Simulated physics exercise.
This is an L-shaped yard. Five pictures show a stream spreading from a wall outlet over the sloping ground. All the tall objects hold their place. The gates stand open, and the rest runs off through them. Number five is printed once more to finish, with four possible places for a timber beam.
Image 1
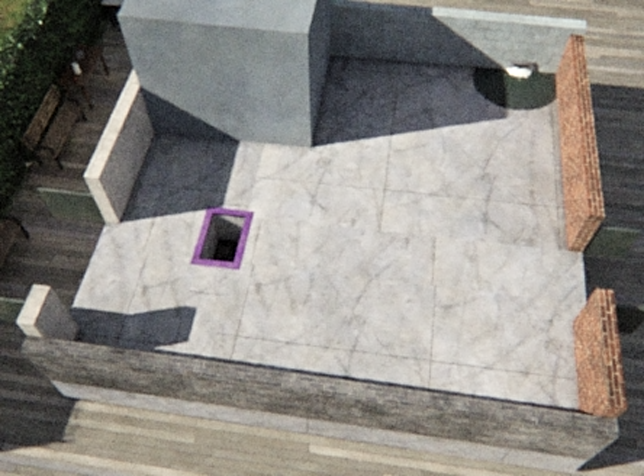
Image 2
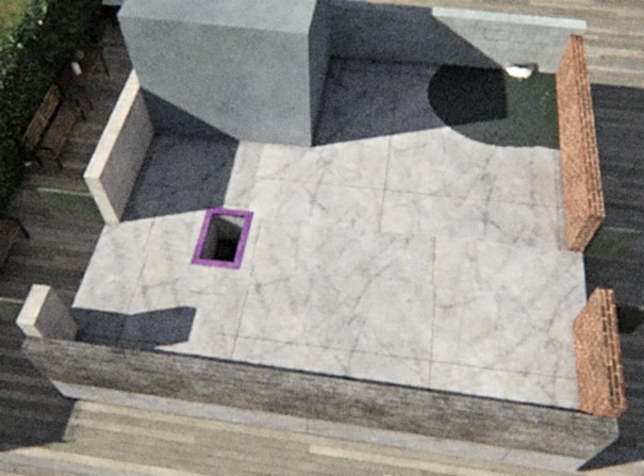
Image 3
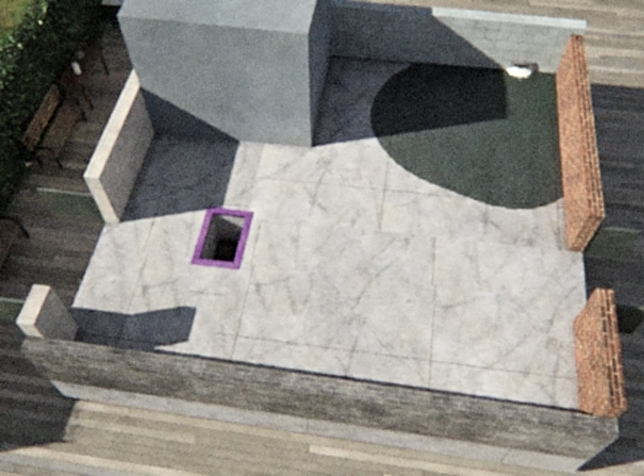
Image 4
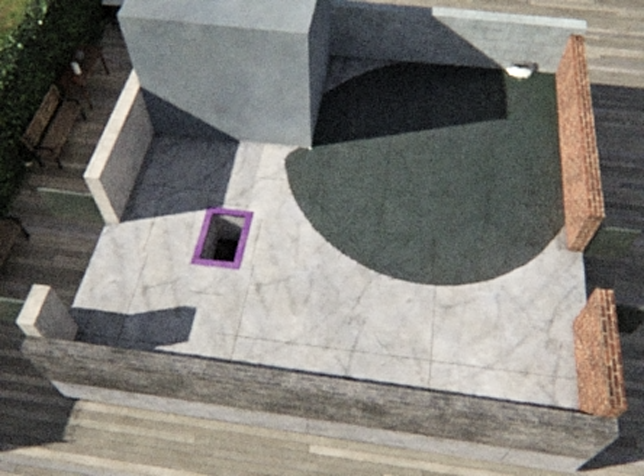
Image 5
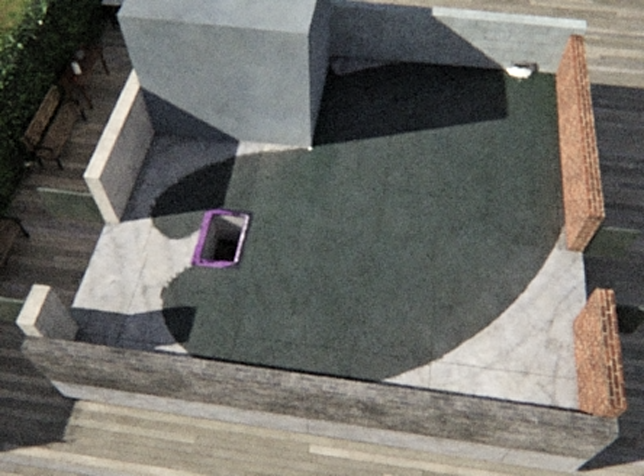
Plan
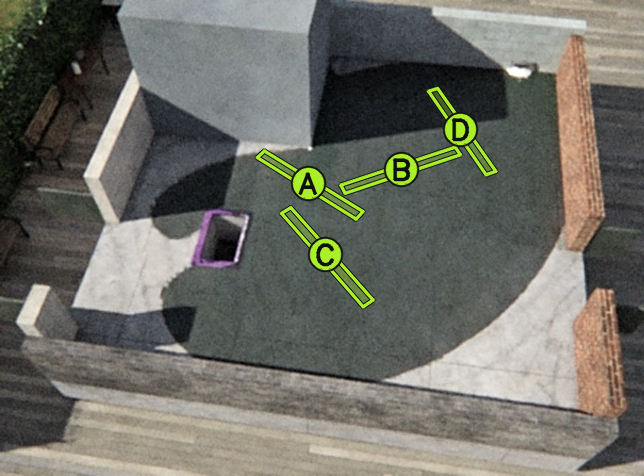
In a walled yard seen from above, dark water spread from the upper right corner across the pale paving, curved around the big grey block, and reached the purple-rimmed drain on the left.
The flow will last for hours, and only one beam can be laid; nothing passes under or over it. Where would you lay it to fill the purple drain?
Spot B.
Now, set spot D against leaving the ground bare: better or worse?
It is worse.
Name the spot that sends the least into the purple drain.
The answer is A.
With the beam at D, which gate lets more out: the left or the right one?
The left gate.
In lime, A from (260, 154) to (359, 215); B from (342, 189) to (457, 150); C from (286, 210) to (368, 303); D from (433, 89) to (490, 173).
With A, about 2 % of the stream goes into the purple drain, about 97 % out by the gates.
With B, about 30 % of the stream goes into the purple drain, about 70 % out by the gates.
With C, about 17 % of the stream goes into the purple drain, about 83 % out by the gates.
With D, about 16 % of the stream goes into the purple drain, about 84 % out by the gates.
